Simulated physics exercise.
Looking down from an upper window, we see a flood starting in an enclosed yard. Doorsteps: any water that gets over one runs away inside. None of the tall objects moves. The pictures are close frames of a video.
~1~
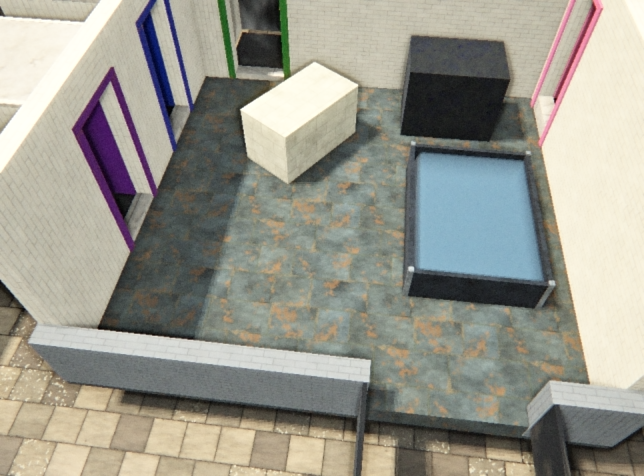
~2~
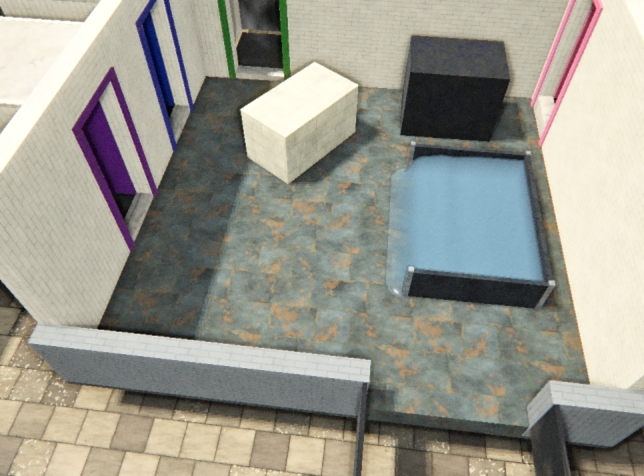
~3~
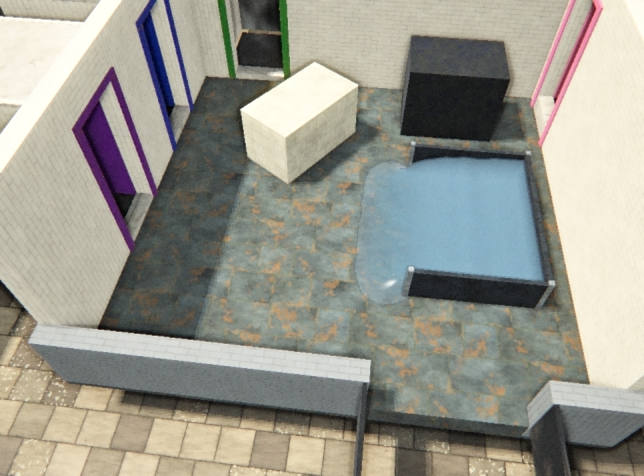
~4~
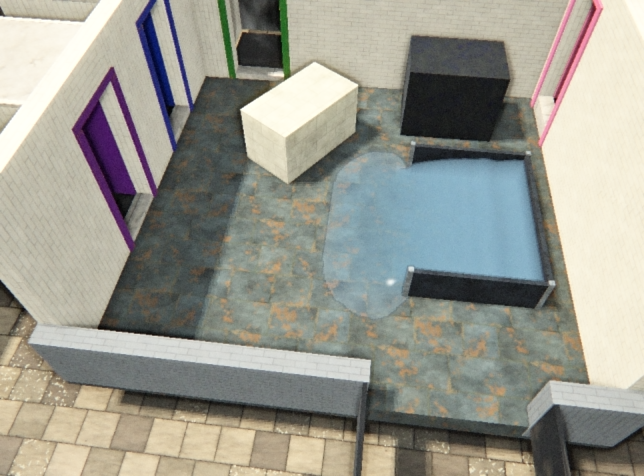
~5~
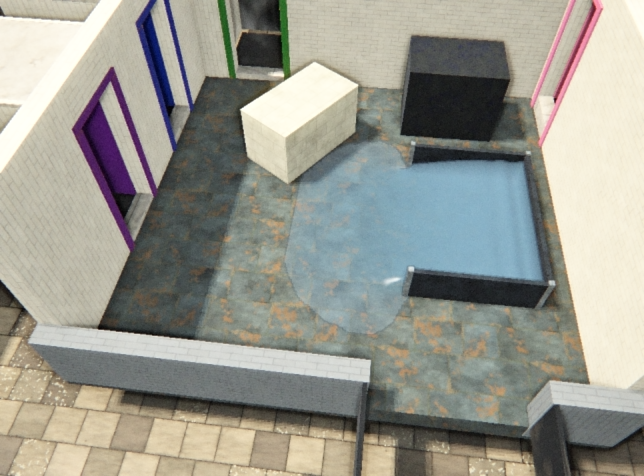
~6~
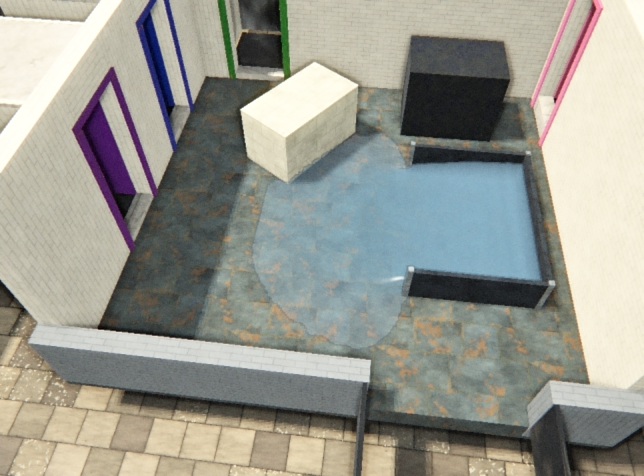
The clip opens on a walled yard seen from above, with still blue water in a dark-sided tank near a pale block and a dark block. The tank's left side opens and water pours out leftward, spreading across the mottled tiles in a widening, rounded sheet that reaches past the pale block's near corner.
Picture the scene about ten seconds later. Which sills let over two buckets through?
The purple door goes over two buckets, the pink door does not go over two buckets, the green door does not go over two buckets, the blue door does not go over two buckets.
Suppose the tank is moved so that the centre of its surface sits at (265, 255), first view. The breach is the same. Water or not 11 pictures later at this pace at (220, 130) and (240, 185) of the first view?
Points in order: Inundated; bare.
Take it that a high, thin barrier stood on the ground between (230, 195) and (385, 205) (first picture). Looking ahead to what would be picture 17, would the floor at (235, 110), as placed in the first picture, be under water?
Spot check: Untouched.
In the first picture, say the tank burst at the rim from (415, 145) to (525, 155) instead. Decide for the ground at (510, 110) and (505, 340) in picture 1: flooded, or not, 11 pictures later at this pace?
The first spot is soaked and the second is spared.
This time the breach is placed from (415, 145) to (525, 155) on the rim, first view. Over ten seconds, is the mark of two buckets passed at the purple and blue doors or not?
In that setup the purple door keeps within bounds, but the blue door keeps within bounds.
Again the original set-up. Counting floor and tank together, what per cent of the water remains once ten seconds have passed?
Roughly 84 parts in a hundred.
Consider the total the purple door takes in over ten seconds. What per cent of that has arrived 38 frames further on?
By then roughly 100 percent of the ten-second total is in.
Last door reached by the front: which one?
Result: The pink-painted one.
A moment on, water covers 40 % of the floor; the purple door wet at the sill, nothing in, the pink door not reached, the green door not reached, the blue door not reached.
Next, water covers 50 % of the floor; the purple door over two buckets in, the pink door not reached, the green door not reached, the blue door wet at the sill, nothing in.
Then, water covers 60 % of the floor; the purple door far over two buckets in, the pink door not reached, the green door not reached, the blue door wet at the sill, nothing in.
Later, water covers 85 % of the floor; the purple door far over two buckets in, the pink door wet at the sill, nothing in, the green door wet at the sill, nothing in, the blue door wet at the sill, nothing in.
In the end, water covers 95 % of the floor; the purple door far over two buckets in, the pink door wet at the sill, nothing in, the green door wet at the sill, nothing in, the blue door wet at the sill, nothing in.
